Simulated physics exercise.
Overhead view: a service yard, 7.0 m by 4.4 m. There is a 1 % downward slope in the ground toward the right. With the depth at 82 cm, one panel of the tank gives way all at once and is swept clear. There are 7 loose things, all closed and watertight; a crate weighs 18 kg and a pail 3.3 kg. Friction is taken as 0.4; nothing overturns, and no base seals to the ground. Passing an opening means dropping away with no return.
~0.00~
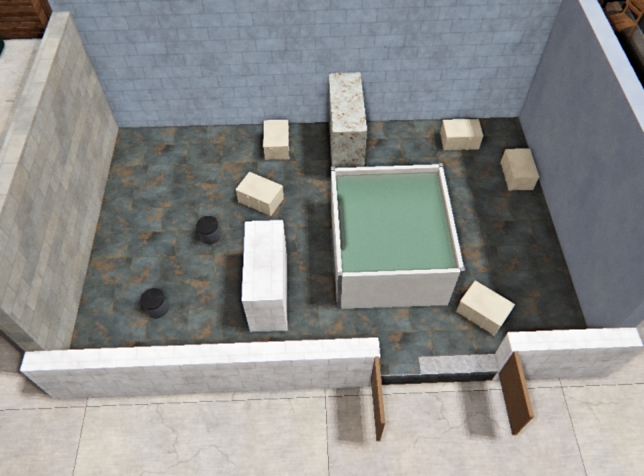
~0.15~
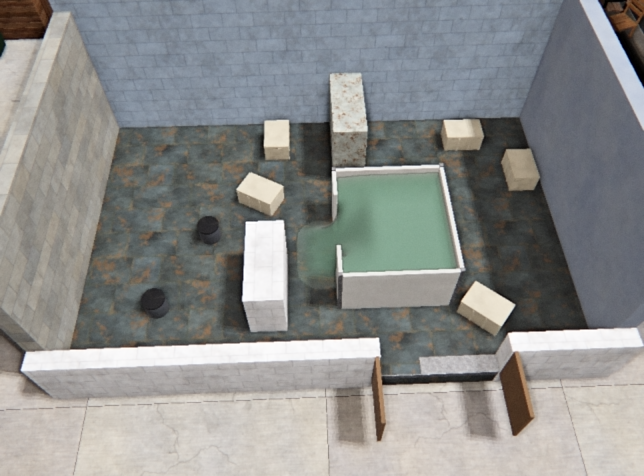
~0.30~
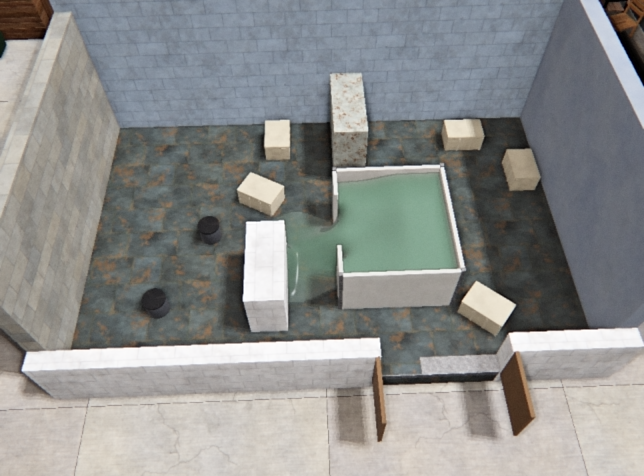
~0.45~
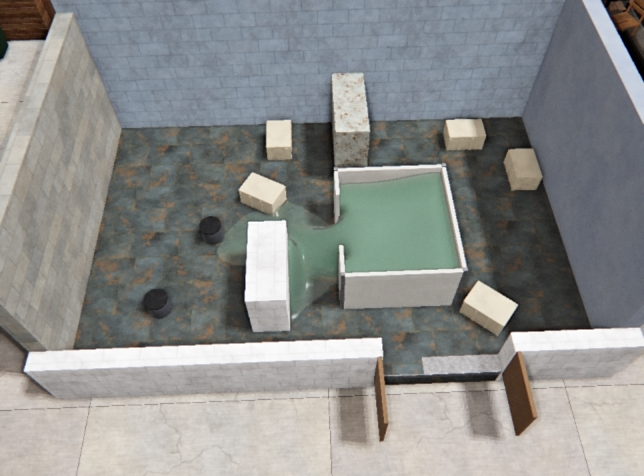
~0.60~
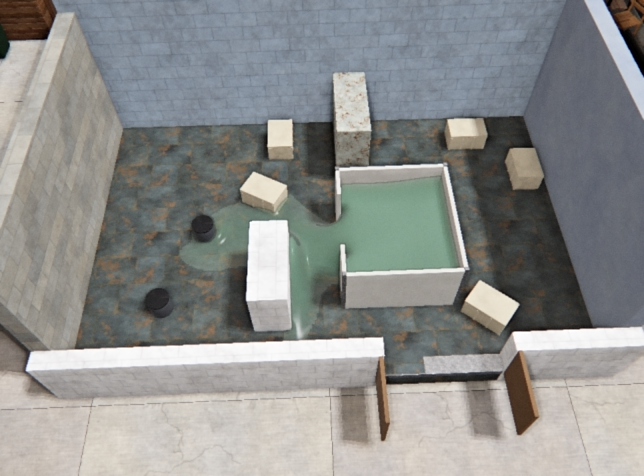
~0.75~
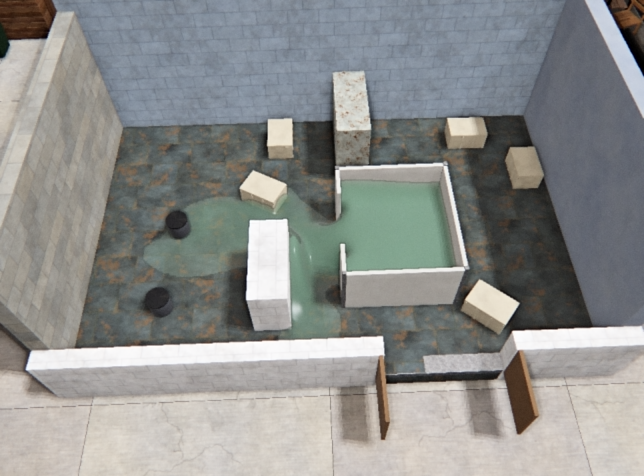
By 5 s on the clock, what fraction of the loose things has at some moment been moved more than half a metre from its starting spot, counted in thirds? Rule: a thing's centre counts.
Result: The highest band.
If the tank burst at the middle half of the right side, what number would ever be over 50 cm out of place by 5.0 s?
Then the count would be 3.
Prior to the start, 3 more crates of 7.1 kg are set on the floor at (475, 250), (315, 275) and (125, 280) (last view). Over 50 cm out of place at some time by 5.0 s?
Taking them one by one: It stays within, then it goes beyond, then it goes beyond.
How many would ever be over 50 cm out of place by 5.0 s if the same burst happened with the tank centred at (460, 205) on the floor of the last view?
Result: 4.
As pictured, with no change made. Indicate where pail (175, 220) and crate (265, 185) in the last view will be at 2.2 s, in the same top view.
I'd say close to (107, 186) and close to (226, 121).
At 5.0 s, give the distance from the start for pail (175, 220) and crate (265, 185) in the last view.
Respectively, 200 centimetres and 140 centimetres.
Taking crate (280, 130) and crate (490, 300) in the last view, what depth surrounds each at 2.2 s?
First about 2 cm, second about 5 cm.
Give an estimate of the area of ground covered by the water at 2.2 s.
Some 19 m2 of it.
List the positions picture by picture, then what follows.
A pail at (207, 225) rests on the ground; a crate at (259, 188), on the bottom; water covers 2.5 m2; 0 of 7 have shifted, in the first frame.
A pail at (208, 225), on the bottom; a crate at (260, 188) rests on the ground; 3.1 m2 under water; 0 of 7 have shifted, in the second frame.
A pail at (208, 225), on the bottom; a crate at (260, 188), on the bottom; 3.8 m2 under water; 0 of 7 have shifted, in the third frame.
A pail at (210, 225), on the bottom; a crate at (262, 188) rests on the ground; 4.4 m2 under water; 0 of 7 have shifted, in the fourth frame.
A pail at (202, 224) rests on the ground, 14 cm from its start; a crate at (263, 188), on the bottom; water covers 5.2 m2; 1 of 7 have shifted, in the fifth frame.
A pail at (176, 220) rests on the ground, 53 cm from its start; a crate at (263, 186), on the bottom; 6.5 m2 under water; 1 of 7 have shifted, in the sixth frame.
After 1.1 s 1 of 7 are over 50 cm from their spots; 0 afloat.
After 2.2 s 2 of 7 are over 50 cm from their spots; 1 afloat.
After 3.5 s 4 of 7 are over 50 cm from their spots; 3 afloat.
After 5.0 s 5 of 7 are over 50 cm from their spots, and 5 have been at some point; 4 afloat.
